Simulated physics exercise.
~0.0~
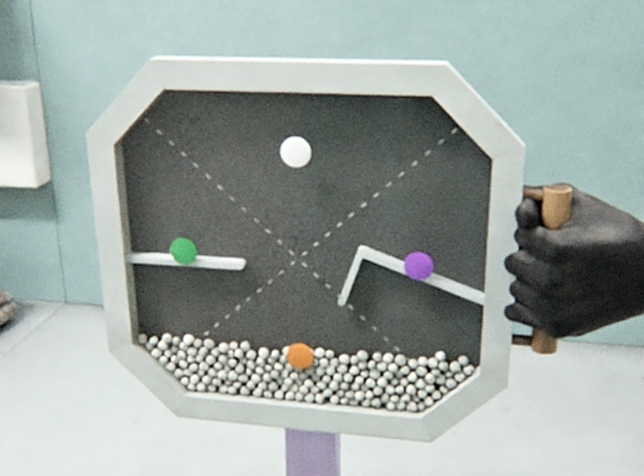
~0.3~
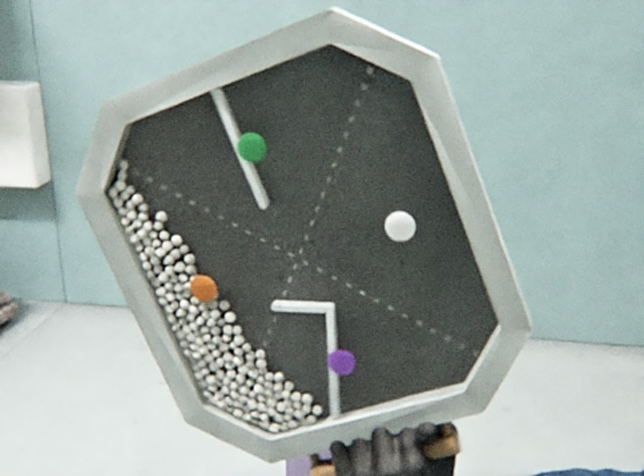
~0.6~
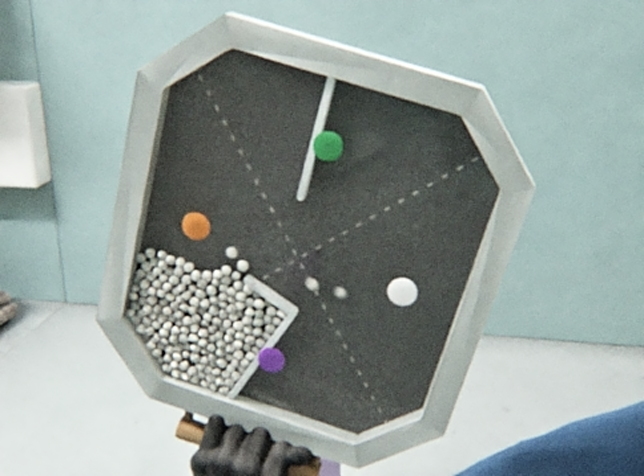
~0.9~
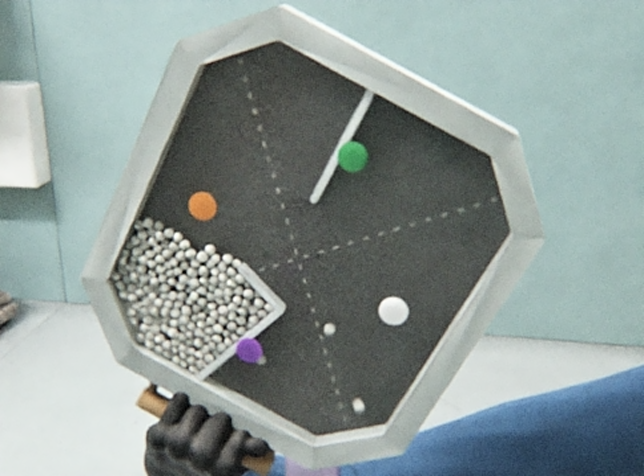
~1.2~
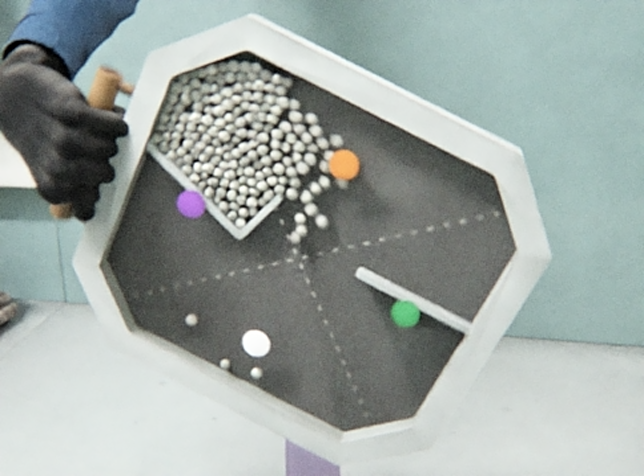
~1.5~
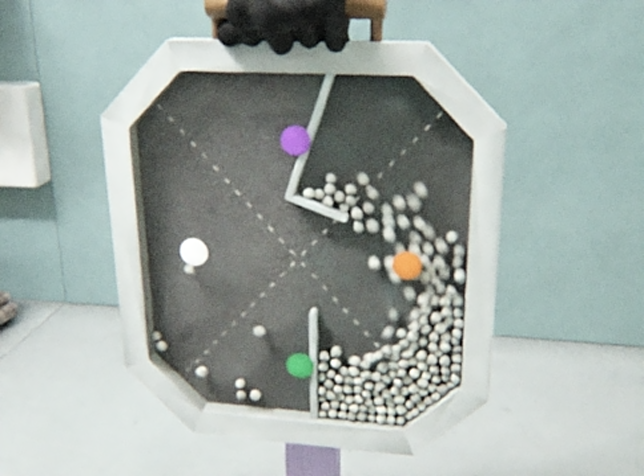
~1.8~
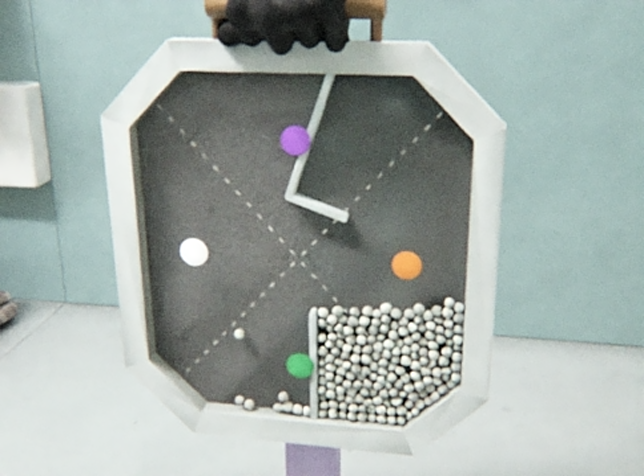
An octagonal box of small white balls turns clockwise by a gloved hand, spilling them until most settle beside the green-stickered bar.
